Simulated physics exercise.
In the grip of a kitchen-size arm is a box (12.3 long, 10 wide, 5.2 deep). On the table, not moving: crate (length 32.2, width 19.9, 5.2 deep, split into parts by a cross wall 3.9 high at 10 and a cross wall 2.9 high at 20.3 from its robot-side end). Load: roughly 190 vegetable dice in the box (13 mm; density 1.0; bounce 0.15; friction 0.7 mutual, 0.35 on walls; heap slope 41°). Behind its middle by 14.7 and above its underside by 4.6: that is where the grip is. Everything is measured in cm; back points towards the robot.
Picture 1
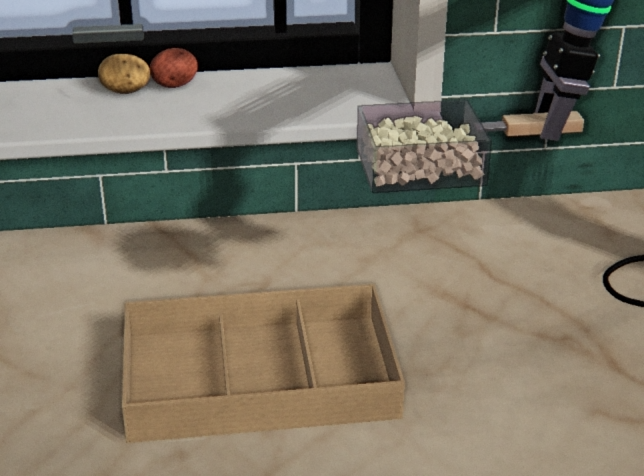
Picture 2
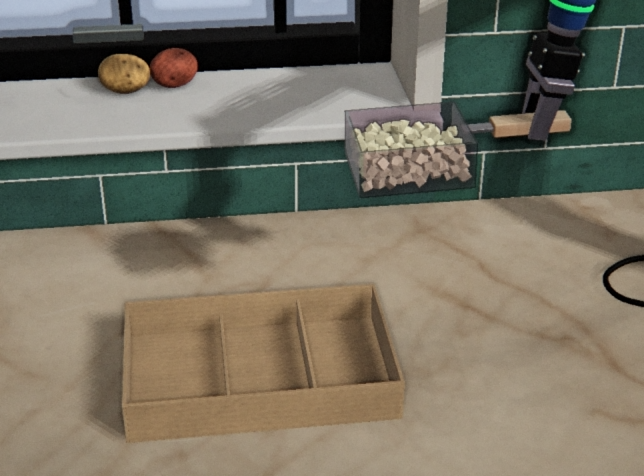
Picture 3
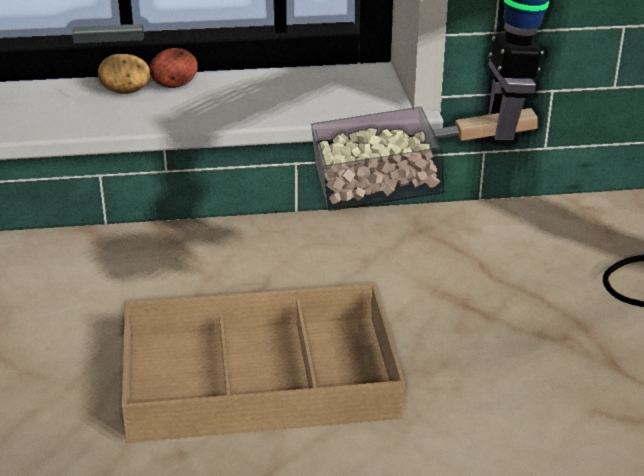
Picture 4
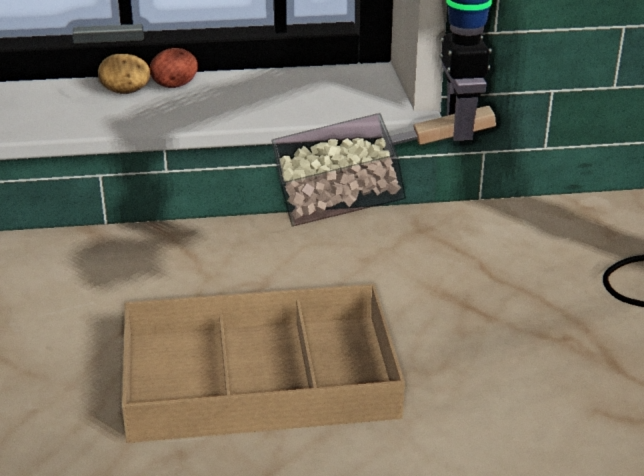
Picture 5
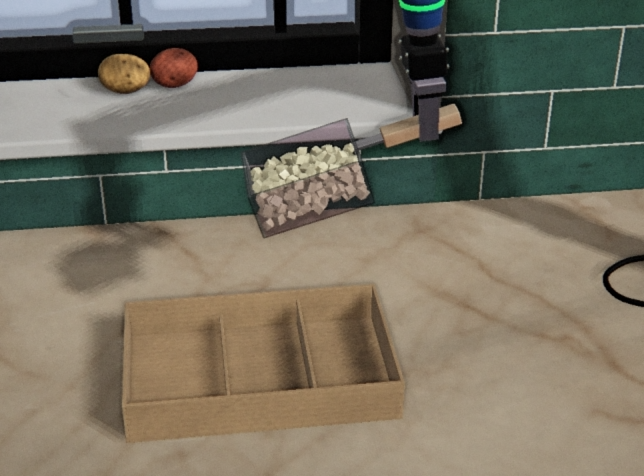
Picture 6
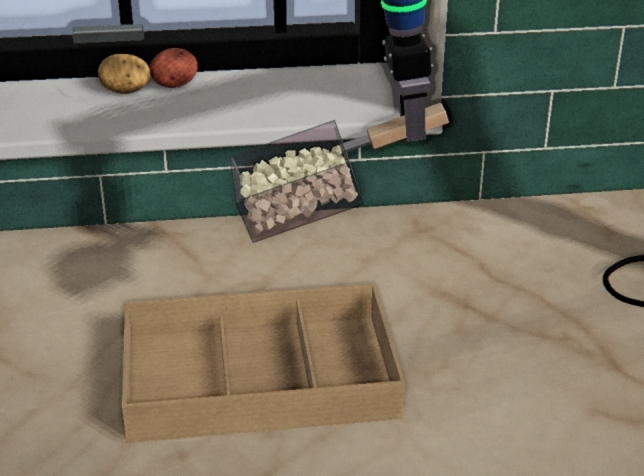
A black robotic gripper with a glowing green ring carries a clear, wooden-handled box of pale cream and pinkish cubes leftward, lowering it slightly as it gradually tilts, its left side dipping. Below, a light brown wooden tray with three compartments rests on a beige marbled counter, seen from above by a still camera. Behind, a yellowish and a red potato sit unmoving on a white windowsill beside green tiles.
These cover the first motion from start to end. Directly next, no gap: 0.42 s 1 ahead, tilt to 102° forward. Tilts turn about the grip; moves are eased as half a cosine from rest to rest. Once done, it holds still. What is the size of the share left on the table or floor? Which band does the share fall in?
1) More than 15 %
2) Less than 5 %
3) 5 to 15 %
Answer: 1.
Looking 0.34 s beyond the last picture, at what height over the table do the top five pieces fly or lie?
Height: Some 26 cm.
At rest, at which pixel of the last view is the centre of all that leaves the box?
(377, 361).
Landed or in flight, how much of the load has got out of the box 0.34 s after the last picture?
Around 0 % is out.
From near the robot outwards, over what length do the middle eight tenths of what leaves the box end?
I'd estimate near 14 cm.
Then, 0.17 s on, tilted 47° forward, highest piece 27 above the table; 189 in the box.
Then, 0.34 s on, tilted 94° forward, highest piece 25 above the table; 187 in the box, 2 in the robot-side part.
Then, 0.62 s on, tilted 102° forward, highest piece 23 above the table; 159 in the box, 14 on the table or floor, 5 in the robot-side part, 11 in flight or on a rim.
Then, 1.67 s on, tilted 102° forward, highest piece 19 above the table; 70 in the robot-side part, 62 on the table or floor, 57 in the box.
In the end, 70 in the robot-side part, 62 on the table or floor, 57 in the box. That is 33 % on the table or floor.
